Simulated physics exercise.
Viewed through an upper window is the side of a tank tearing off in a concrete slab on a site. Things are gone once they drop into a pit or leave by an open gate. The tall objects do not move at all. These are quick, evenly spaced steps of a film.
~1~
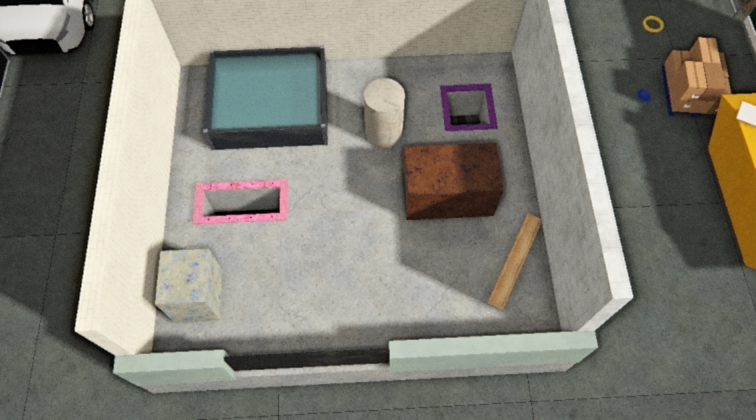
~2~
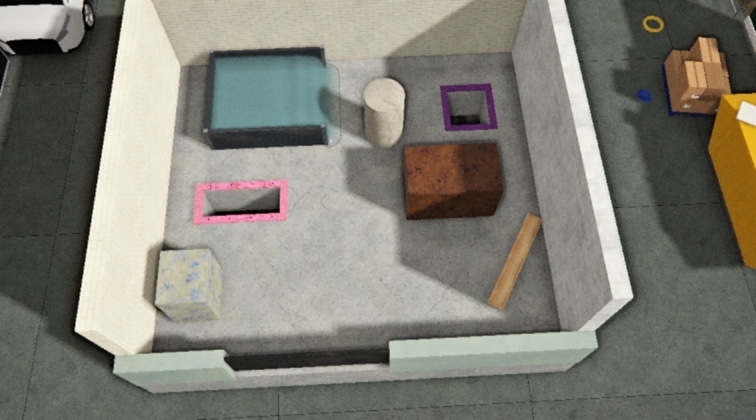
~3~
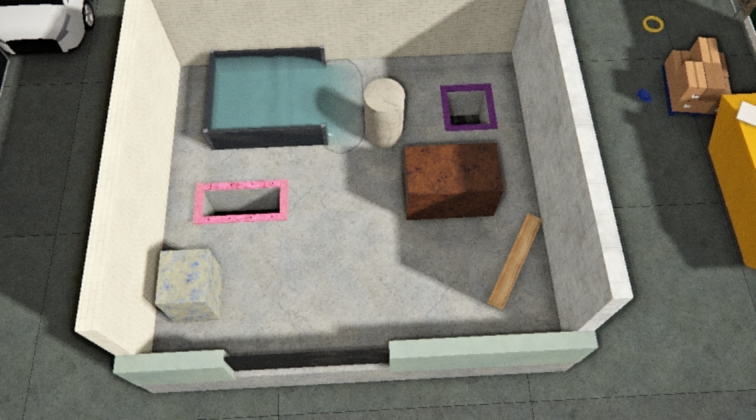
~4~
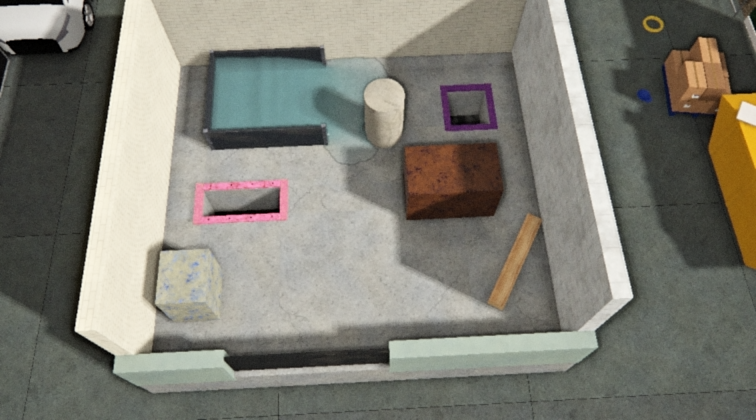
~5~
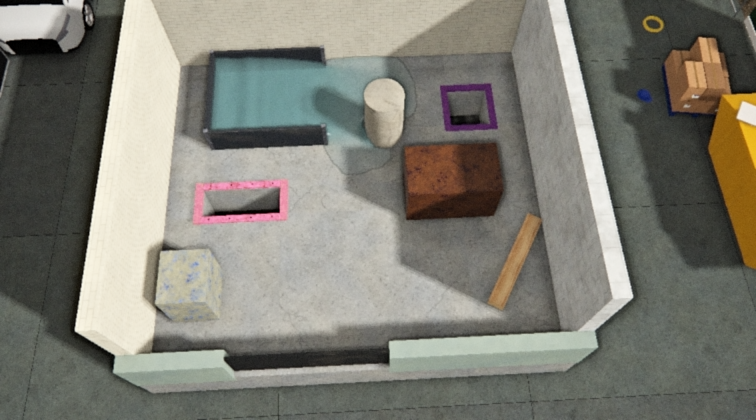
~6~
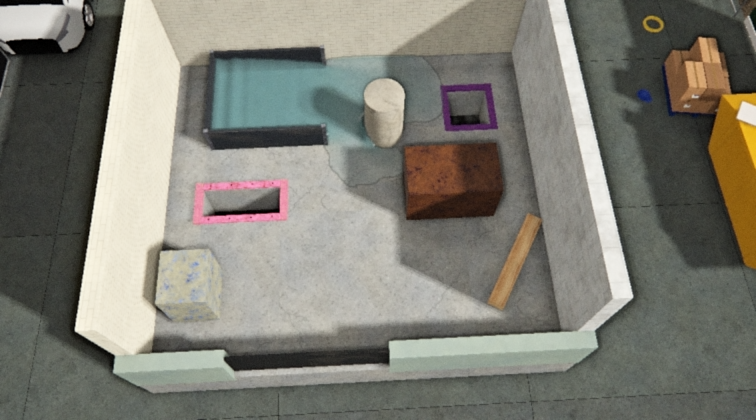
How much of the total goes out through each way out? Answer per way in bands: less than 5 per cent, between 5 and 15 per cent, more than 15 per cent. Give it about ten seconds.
Going out through each: The gate, less than 5 per cent; the purple pit, more than 15 per cent; the pink pit, less than 5 per cent.
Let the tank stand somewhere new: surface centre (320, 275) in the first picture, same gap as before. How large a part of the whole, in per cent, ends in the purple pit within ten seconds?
Parts in a hundred: Purple 15.
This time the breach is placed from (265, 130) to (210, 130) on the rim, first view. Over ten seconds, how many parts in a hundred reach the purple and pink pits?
In percent: Purple 0, pink 55.
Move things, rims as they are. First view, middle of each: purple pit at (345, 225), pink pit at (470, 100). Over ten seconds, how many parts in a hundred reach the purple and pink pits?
Purple gets 8 in a hundred; pink gets 35 in a hundred.
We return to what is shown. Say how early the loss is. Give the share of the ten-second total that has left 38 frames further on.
My figure is about 80 in a hundred.
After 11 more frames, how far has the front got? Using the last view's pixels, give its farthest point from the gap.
The front's farthest point is close to (413, 305).
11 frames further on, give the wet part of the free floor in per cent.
It should be close to 35 %.
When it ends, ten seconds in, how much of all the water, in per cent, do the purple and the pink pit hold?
Shares, in order: 42 % and 0 %.
A moment on, water covers 20 % of the floor; the gate 0 %, the purple pit 3 %, the pink pit 0 %.
Next, water covers 35 % of the floor; the gate 0 %, the purple pit 7 %, the pink pit 0 %.
Then, water covers 50 % of the floor; the gate 0 %, the purple pit 17 %, the pink pit 0 %.
Later, water covers 65 % of the floor; the gate 0 %, the purple pit 33 %, the pink pit 0 %.
In the end, water covers 85 % of the floor; the gate 0 %, the purple pit 41 %, the pink pit 0 %.
